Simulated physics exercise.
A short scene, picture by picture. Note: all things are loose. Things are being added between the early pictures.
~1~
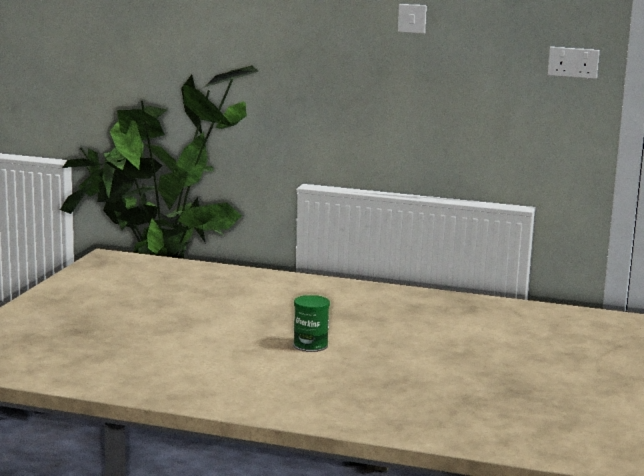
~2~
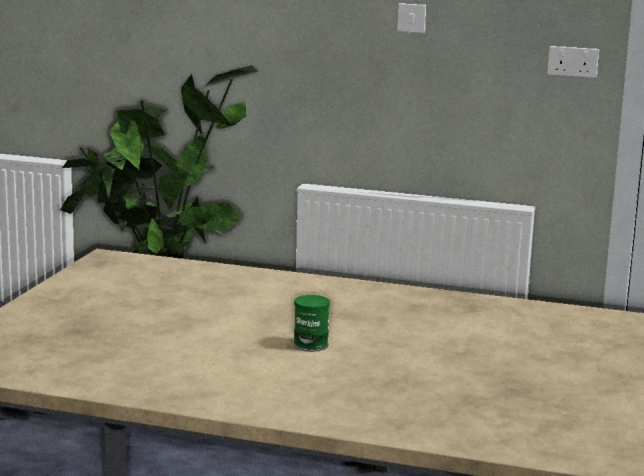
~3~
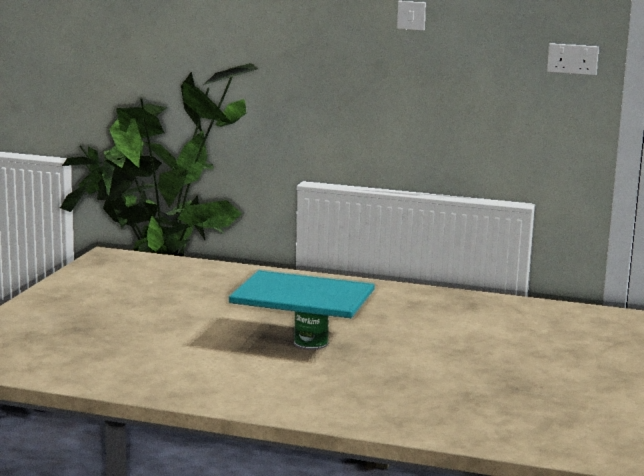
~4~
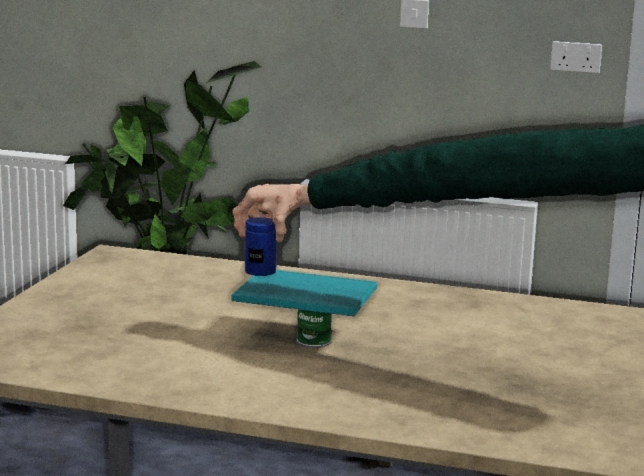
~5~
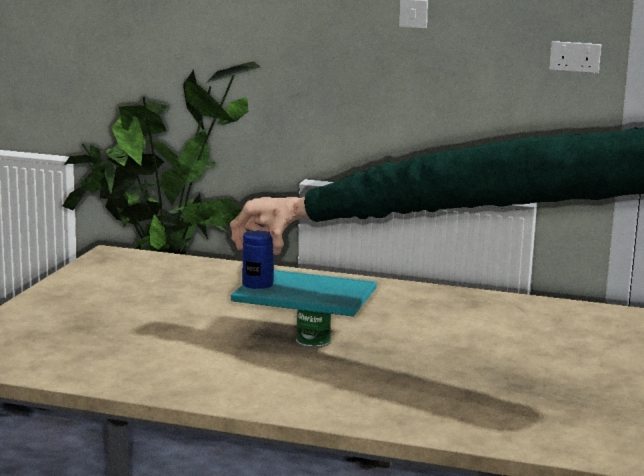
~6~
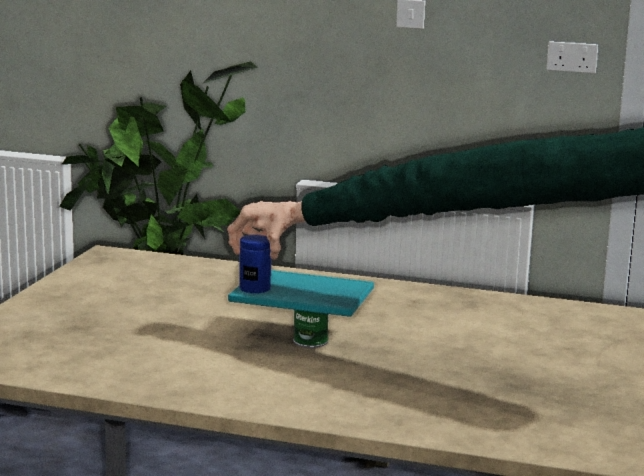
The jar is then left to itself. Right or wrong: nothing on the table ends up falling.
Wrong, some of it falls.
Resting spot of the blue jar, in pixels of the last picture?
I'd point to roughly (215, 321).
Then, 0.20 s on from there, blue jar now fallen; turquoise lid turned 33° from how it was put.
Then, 0.30 s on from there, turquoise lid turned 61° from how it was put.
Then, 0.50 s on from there, turquoise lid turned 48° from how it was put.
In the end, fallen, blue jar; toppled in the stack, turquoise lid; green tin unmoved. At the end, from the last picture's camera, blue jar near (215, 321). The stack gives way.
